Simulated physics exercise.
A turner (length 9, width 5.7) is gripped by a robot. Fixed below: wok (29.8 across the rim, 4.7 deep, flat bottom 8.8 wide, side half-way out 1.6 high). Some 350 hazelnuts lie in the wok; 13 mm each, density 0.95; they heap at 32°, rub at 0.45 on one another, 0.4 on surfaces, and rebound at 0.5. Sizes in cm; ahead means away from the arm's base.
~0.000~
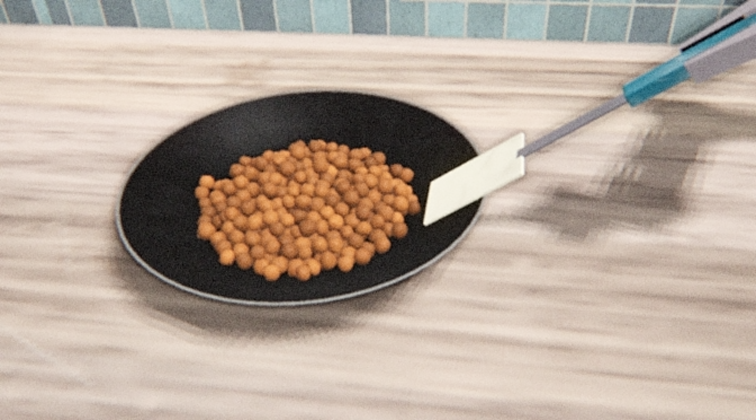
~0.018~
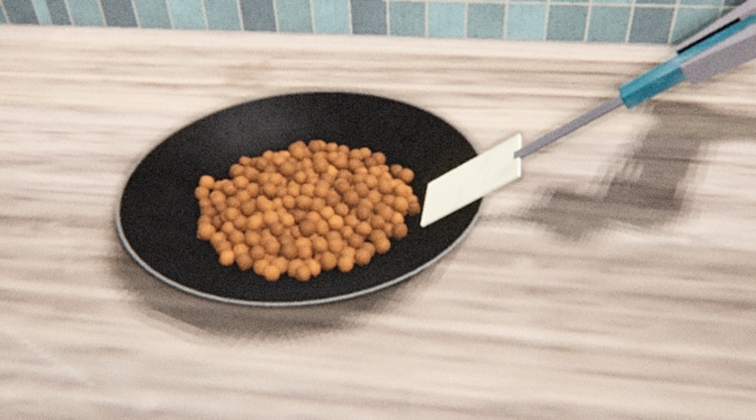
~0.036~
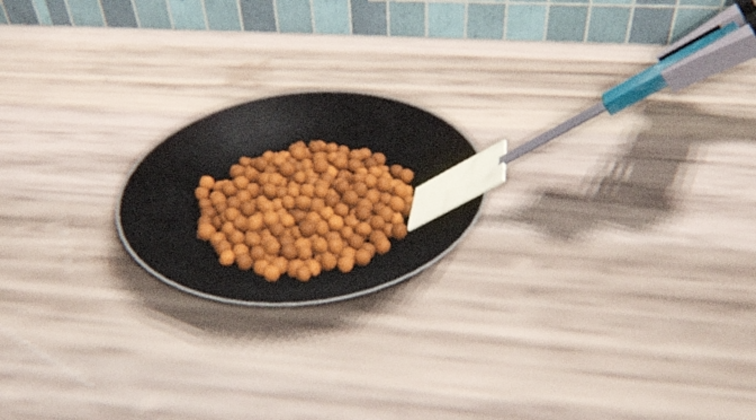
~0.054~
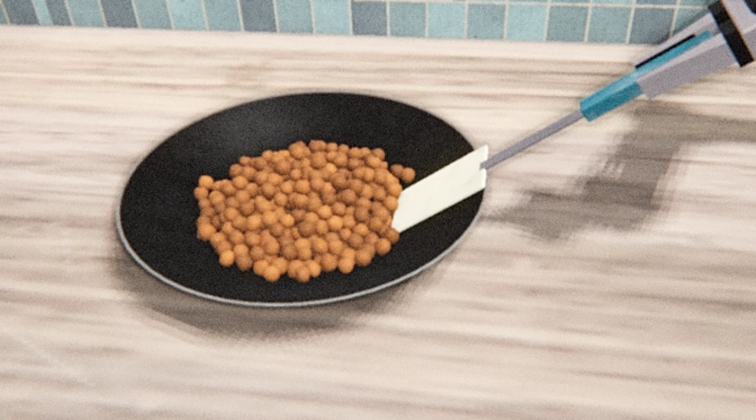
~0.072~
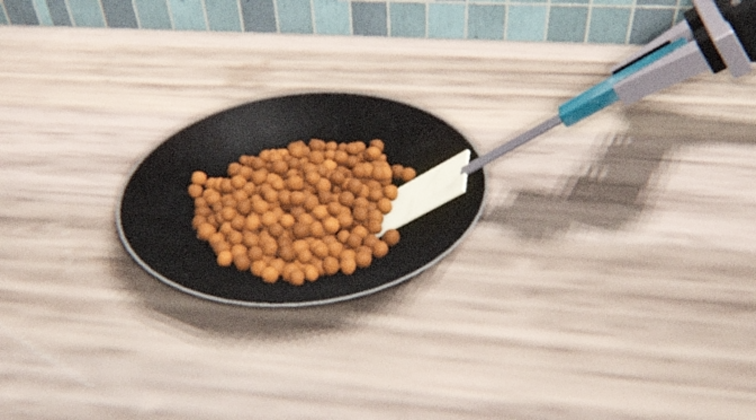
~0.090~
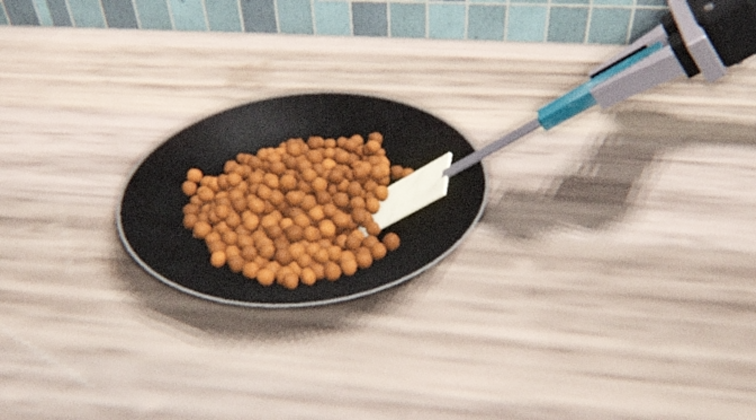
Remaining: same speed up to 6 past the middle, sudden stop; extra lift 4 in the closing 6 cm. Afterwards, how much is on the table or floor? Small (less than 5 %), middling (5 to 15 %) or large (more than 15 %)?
Answer: Middling; 5 to 15 % of the hazelnuts finish on the table or floor.
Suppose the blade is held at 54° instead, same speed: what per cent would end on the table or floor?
In that case some 5 per cent.
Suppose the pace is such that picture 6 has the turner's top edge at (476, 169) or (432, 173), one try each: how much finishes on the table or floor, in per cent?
Some 0 and 10 per cent.
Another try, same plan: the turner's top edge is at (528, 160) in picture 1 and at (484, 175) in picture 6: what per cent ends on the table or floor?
Some 0 per cent.
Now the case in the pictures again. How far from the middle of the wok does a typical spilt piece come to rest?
Some 32 cm.
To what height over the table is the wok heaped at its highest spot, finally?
Roughly 5.5 cm.
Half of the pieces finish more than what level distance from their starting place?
Roughly 3 cm.
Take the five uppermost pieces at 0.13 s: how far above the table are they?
About 5 cm.
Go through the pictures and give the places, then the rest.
In the first picture, turner top edge at (523, 153), sloping 37°; upper third of the load around (299, 191), from x 200 to 415, top at y 145; 346 in the wok.
In the second picture, turner top edge at (520, 154), sloping 37°; upper third of the load around (299, 192), from x 200 to 415, top at y 145.
In the third picture, turner top edge at (505, 160), sloping 37°; upper third of the load around (300, 192), from x 200 to 410, top at y 150.
In the fourth picture, turner top edge at (485, 165), sloping 37°; upper third of the load around (299, 190), from x 200 to 405, top at y 145.
In the fifth picture, turner top edge at (466, 170), sloping 37°; upper third of the load around (297, 187), from x 195 to 410, top at y 145.
In the sixth picture, turner top edge at (448, 173), sloping 37°; upper third of the load around (291, 187), from x 190 to 410, top at y 140; 346 in the wok.
After 0.13 s, sloping 37°, highest piece 5 above the table; 346 in the wok.
After 0.18 s, sloping 37°, highest piece 6 above the table; 346 in the wok.
After 0.40 s, sloping 37°, highest piece 7 above the table; 322 in the wok, 18 on the table or floor, 6 on the blade or in flight.
After 1.45 s, sloping 37°, highest piece 5 above the table; 322 in the wok, 24 on the table or floor.
At rest, 322 in the wok, 24 on the table or floor. That is 7 % on the table or floor.
